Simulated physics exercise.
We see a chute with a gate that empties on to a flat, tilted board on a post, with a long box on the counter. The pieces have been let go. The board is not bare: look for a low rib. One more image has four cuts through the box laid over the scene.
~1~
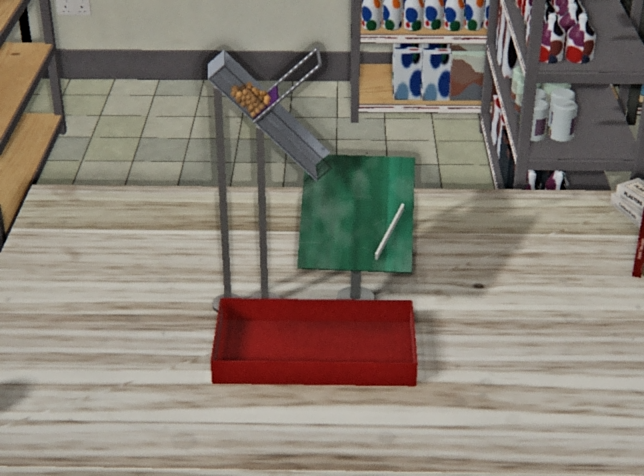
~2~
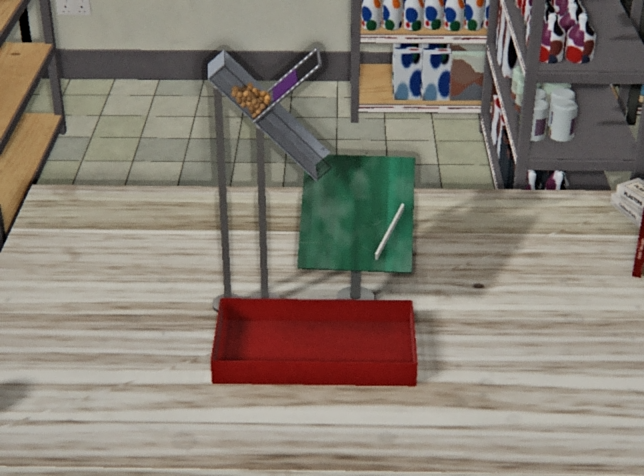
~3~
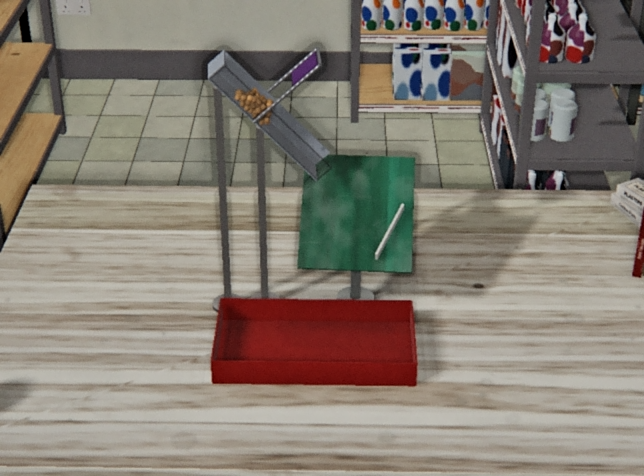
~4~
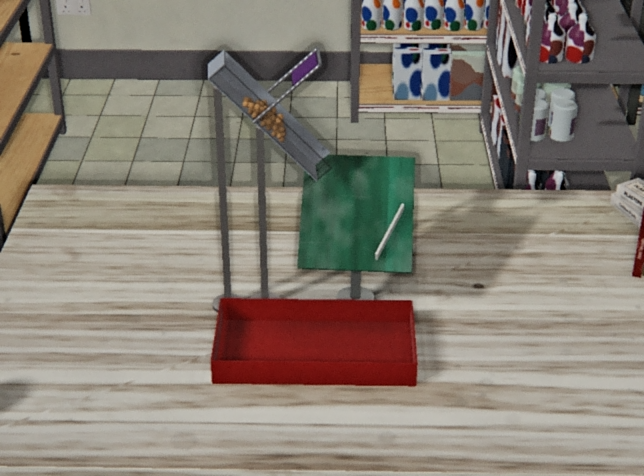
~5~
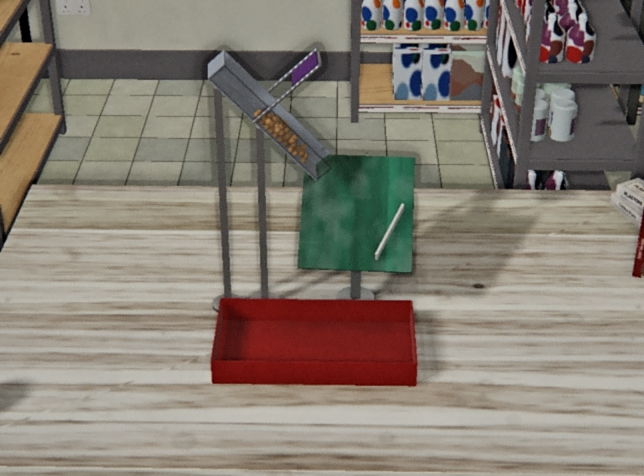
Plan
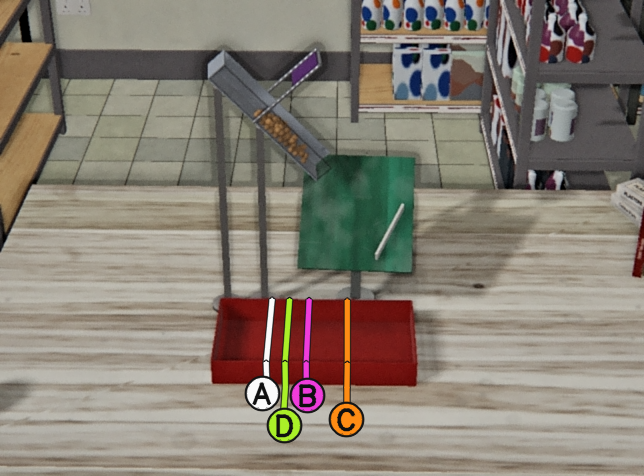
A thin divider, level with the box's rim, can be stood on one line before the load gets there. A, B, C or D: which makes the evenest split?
Take C.
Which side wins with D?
The right side.
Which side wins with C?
More lands on the right.
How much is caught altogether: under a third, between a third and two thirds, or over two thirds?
Over two thirds.
On the marked copy, line A crosses the front rim at (266, 362); line B crosses the front rim at (306, 362); line C crosses the front rim at (347, 363); line D crosses the front rim at (285, 362).
If A is chosen, of what is caught, none on the left of the divider, all on the right.
If B is chosen, of what is caught, none on the left of the divider, all on the right.
If C is chosen, of what is caught, about a third on the left of the divider, about two thirds on the right.
If D is chosen, of what is caught, none on the left of the divider, all on the right.
